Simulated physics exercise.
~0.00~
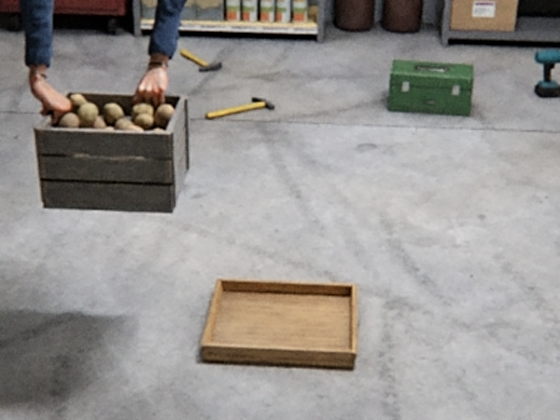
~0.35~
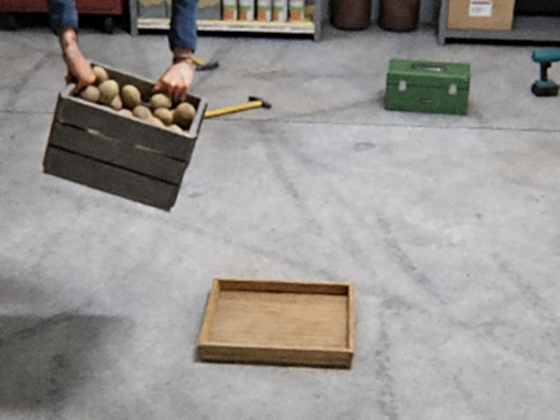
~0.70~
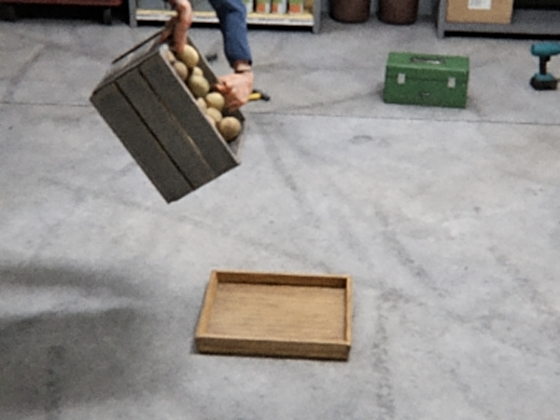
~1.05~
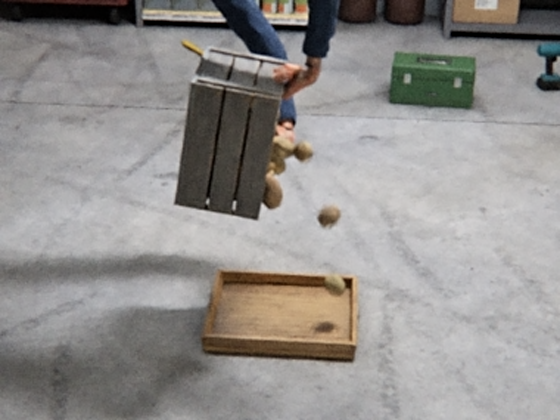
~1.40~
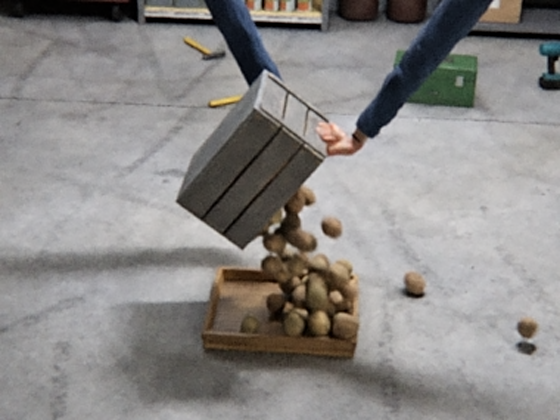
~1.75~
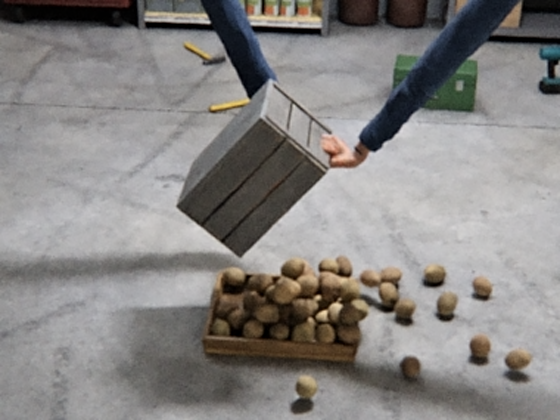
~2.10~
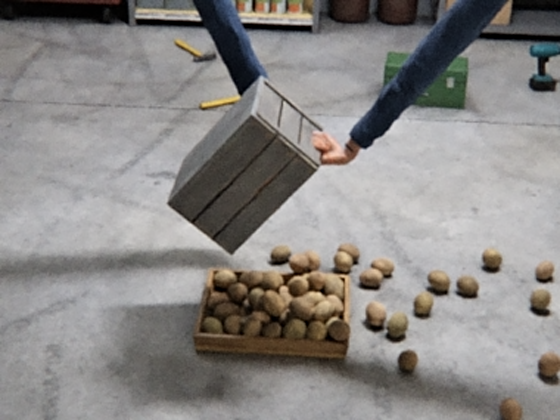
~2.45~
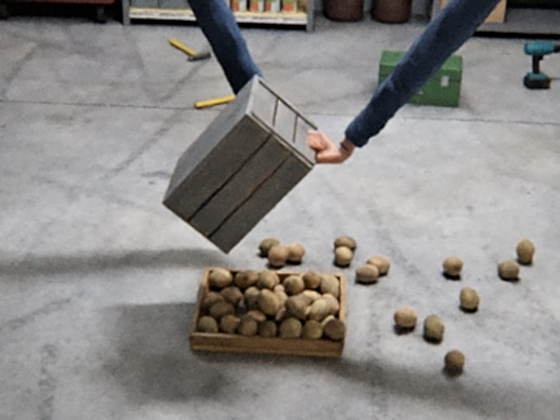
Concrete workshop floor, hands tipping a grey box of potatoes over a wooden tray, filling it while many scatter to the right.
